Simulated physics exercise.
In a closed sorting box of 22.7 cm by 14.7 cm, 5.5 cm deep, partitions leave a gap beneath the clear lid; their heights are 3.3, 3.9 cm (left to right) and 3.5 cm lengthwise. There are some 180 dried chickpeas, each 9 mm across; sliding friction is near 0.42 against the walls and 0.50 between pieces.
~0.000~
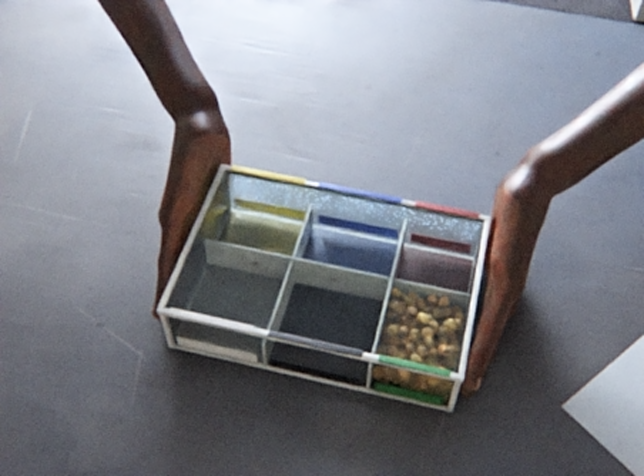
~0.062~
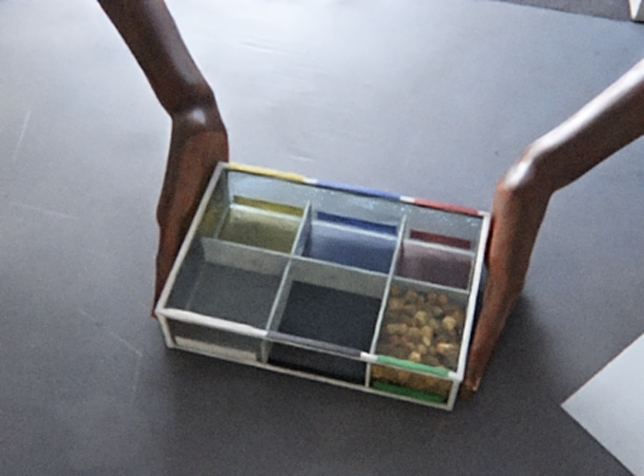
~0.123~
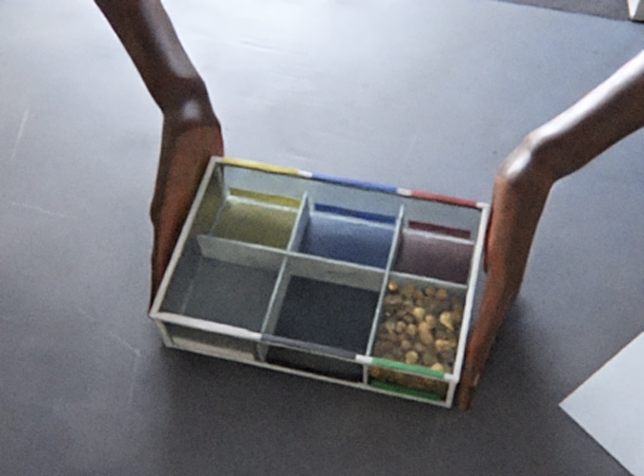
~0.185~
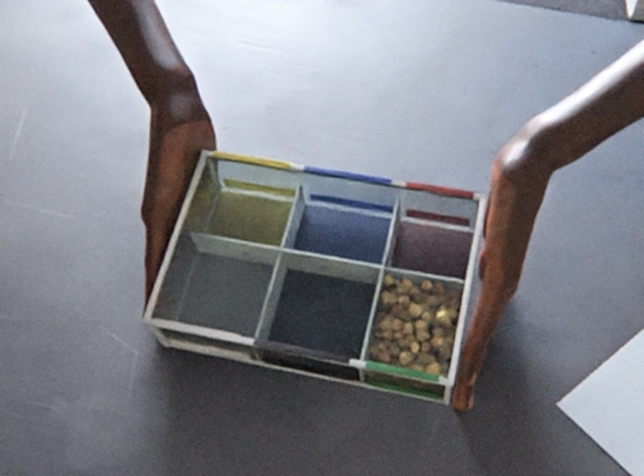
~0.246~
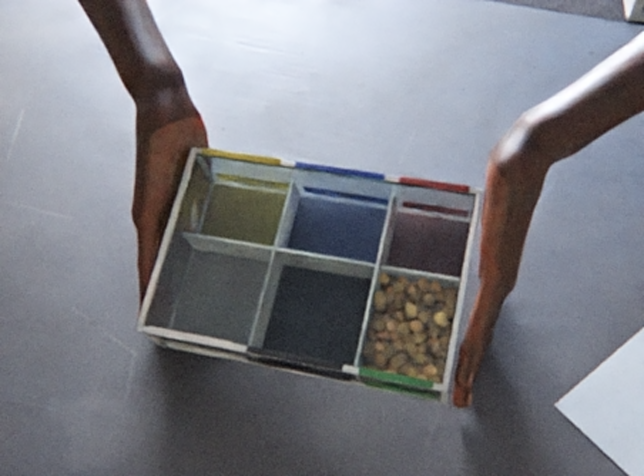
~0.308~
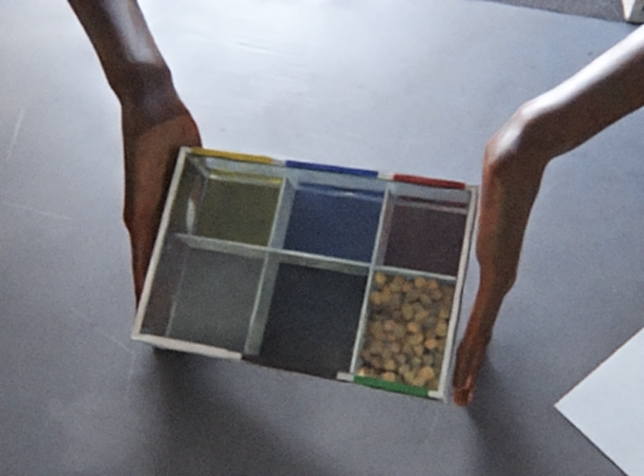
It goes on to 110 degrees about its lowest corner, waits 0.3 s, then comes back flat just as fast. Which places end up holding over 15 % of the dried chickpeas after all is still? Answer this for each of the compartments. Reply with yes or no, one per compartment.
Red compartment no, blue compartment no, green compartment yes, yellow compartment no, white compartment no, black compartment no.
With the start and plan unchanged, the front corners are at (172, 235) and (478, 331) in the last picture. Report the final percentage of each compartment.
Result - red: 15 %; blue: 0 %; green: 85 %; yellow: 0 %; white: 0 %; black: 0 %.
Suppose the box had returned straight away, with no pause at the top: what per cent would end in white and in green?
In per cent: White 0; green 95.
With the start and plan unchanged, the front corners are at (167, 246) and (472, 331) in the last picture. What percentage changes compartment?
Near 35 %.
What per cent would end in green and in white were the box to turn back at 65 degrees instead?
Shares after the change: Green 100, white 0, per cent.
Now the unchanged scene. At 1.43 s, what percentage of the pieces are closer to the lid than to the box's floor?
50 %.
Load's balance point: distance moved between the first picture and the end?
Displacement: Near 1.0 cm.
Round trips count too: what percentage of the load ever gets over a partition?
I'd guess roughly 5 percent.
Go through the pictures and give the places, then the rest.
Box tilt 0 degrees, front corners at (164, 309) and (458, 375); green 100 %, in the first frame.
Box tilt 2 degrees, front corners at (162, 310) and (457, 375), in the second frame.
Box tilt 6 degrees, front corners at (156, 314) and (453, 376), lowest corner left front, in the third frame.
Box tilt 12 degrees, front corners at (150, 319) and (448, 380), lowest corner left front, in the fourth frame.
Box tilt 18 degrees, front corners at (143, 327) and (442, 385), lowest corner left front, in the fifth frame.
Box tilt 24 degrees, front corners at (138, 334) and (438, 392), lowest corner left front; green 100 %. Its pace works out near 95 degrees a second, in the sixth frame.
Then, at 1.43 s, tilt 110 degrees; green 100 %.
After 2.19 s, tilt 54 degrees; green 100 %.
After 2.96 s, tilt 0 degrees; green 95 %.
At rest (3.5 s), red 0 %, blue 0 %, green 95 %, yellow 0 %, white 0 %, black 0 %.
